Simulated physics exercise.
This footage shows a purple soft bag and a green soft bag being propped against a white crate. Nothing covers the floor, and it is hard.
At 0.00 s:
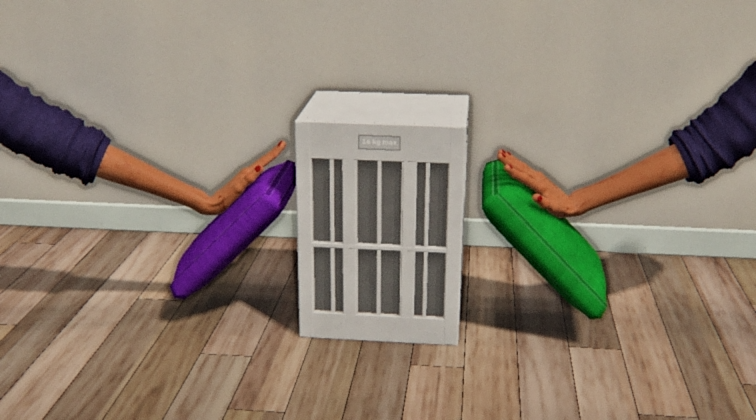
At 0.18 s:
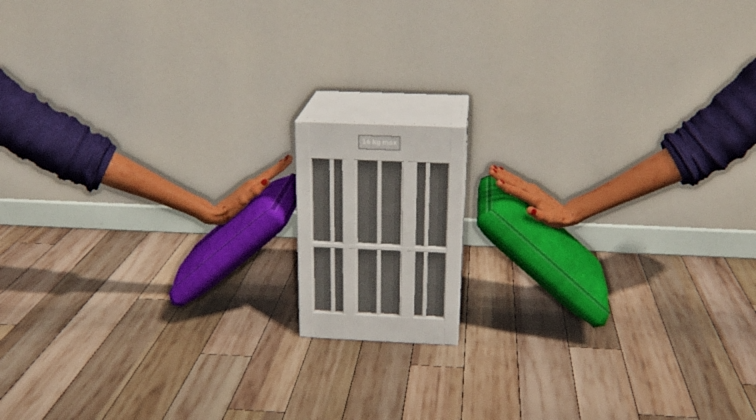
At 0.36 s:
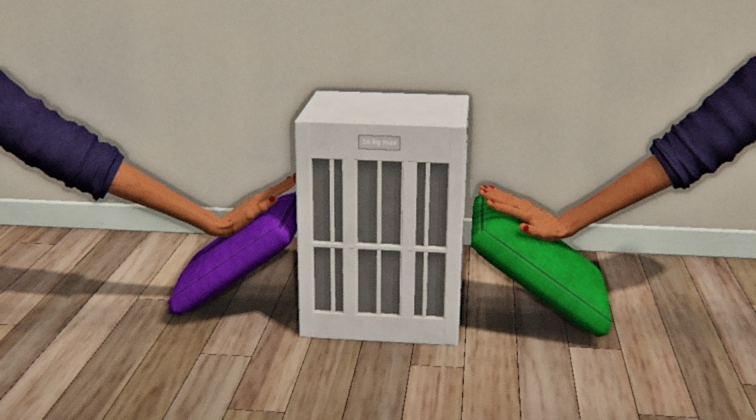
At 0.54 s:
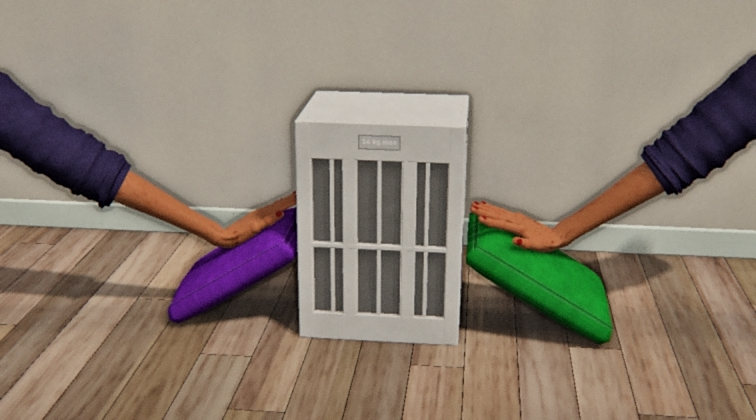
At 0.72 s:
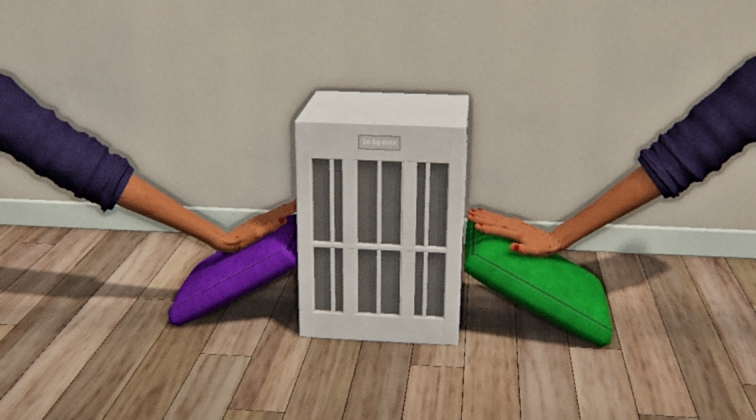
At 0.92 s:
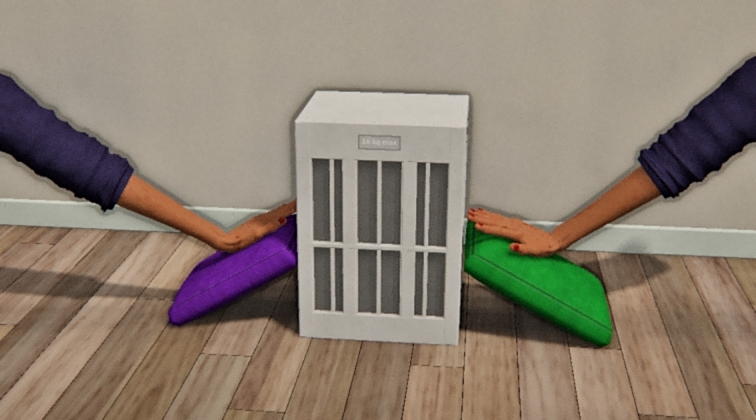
On a wooden floor, two hands lowering a purple bag and a green bag into flatter slants against a white crate's sides.
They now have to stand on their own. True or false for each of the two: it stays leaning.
Purple soft bag - false; green soft bag - false.
After 1.20 s, purple soft bag flat on the floor near (238, 285); green soft bag flat on the floor near (545, 303).
After 1.44 s, purple soft bag flat on the floor near (236, 291); green soft bag flat on the floor near (545, 304).
In the end, purple soft bag flat on the floor near (236, 291); green soft bag flat on the floor near (545, 304). The purple soft bag slumps to the floor and the green soft bag slides down flat.
